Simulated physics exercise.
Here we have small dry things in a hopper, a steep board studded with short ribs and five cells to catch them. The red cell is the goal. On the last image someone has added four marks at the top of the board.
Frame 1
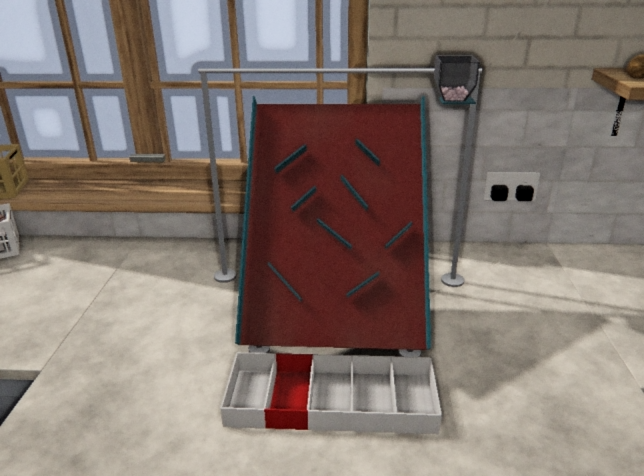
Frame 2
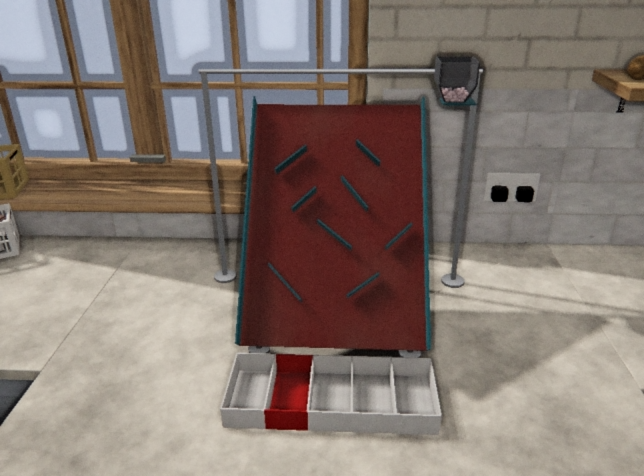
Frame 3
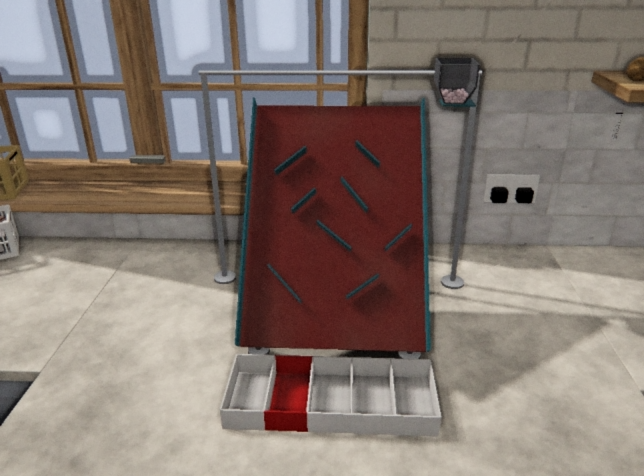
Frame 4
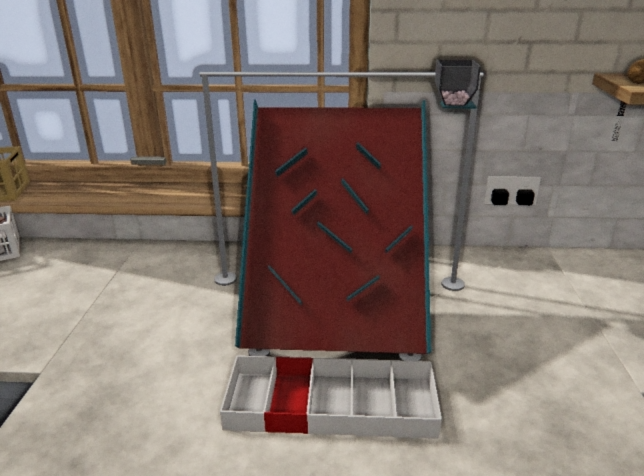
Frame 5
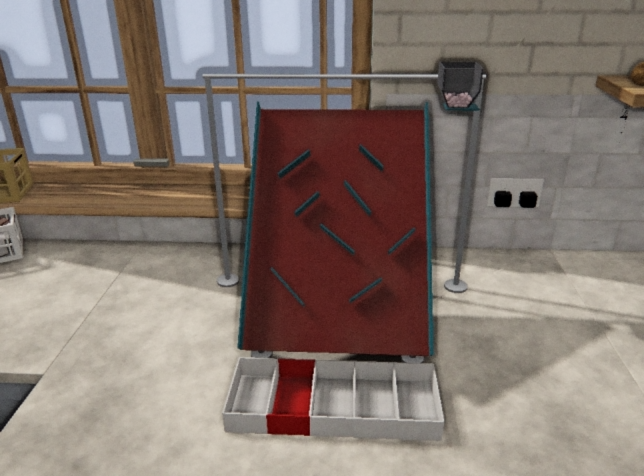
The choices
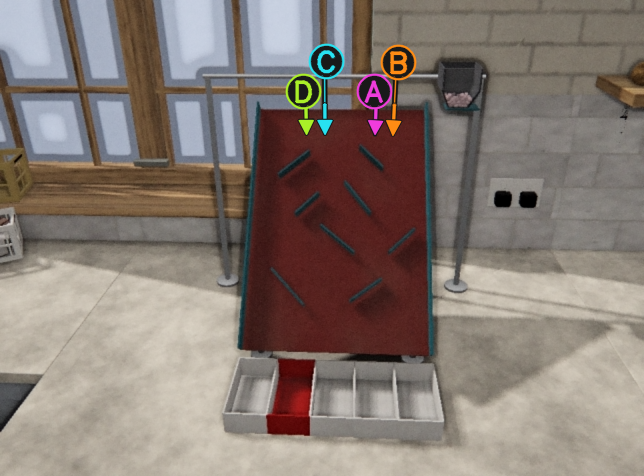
A steep dark red board with teal edges and eight short ribs stands on a pale stone surface, seen from the front and slightly above, before a wood-framed window and grey block wall. A small dark hopper of pale pink pieces hangs at the right of a metal rail, above five cells, the second from left red. The pieces stay in the hopper and nothing visibly moves, apart from a very slight shift of the view.
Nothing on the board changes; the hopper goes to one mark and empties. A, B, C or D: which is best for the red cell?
Go for B.
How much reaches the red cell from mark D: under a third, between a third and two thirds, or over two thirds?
Under a third.
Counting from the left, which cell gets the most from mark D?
It is the first one.
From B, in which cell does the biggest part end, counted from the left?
It is the second one.
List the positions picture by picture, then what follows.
In the first frame, hopper at (454, 92), sugar pearls, door shut.
In the second frame, ribs (275, 169) to (306, 145), (357, 140) to (380, 162), (292, 208) to (316, 187).
In the third frame, ribs (341, 177) to (367, 208), (317, 221) to (351, 248), (386, 248) to (412, 224).
In the fourth frame, ribs (268, 266) to (301, 302), (347, 298) to (379, 276).
In the fifth frame, red cell at (288, 424), number 2 of 5 from the left.
On the marked copy, mark A meets the board at (375, 129); mark B meets the board at (393, 130); mark C meets the board at (324, 129); mark D meets the board at (306, 129).
With A, a small part in the red cell, about a third in other cells, about half outside the box.
With B, about a third in the red cell, a small part in other cells, about half outside the box.
With C, a small part in the red cell, about a quarter in other cells, about two thirds outside the box.
With D, a stray few in the red cell, about half in other cells, about half outside the box.
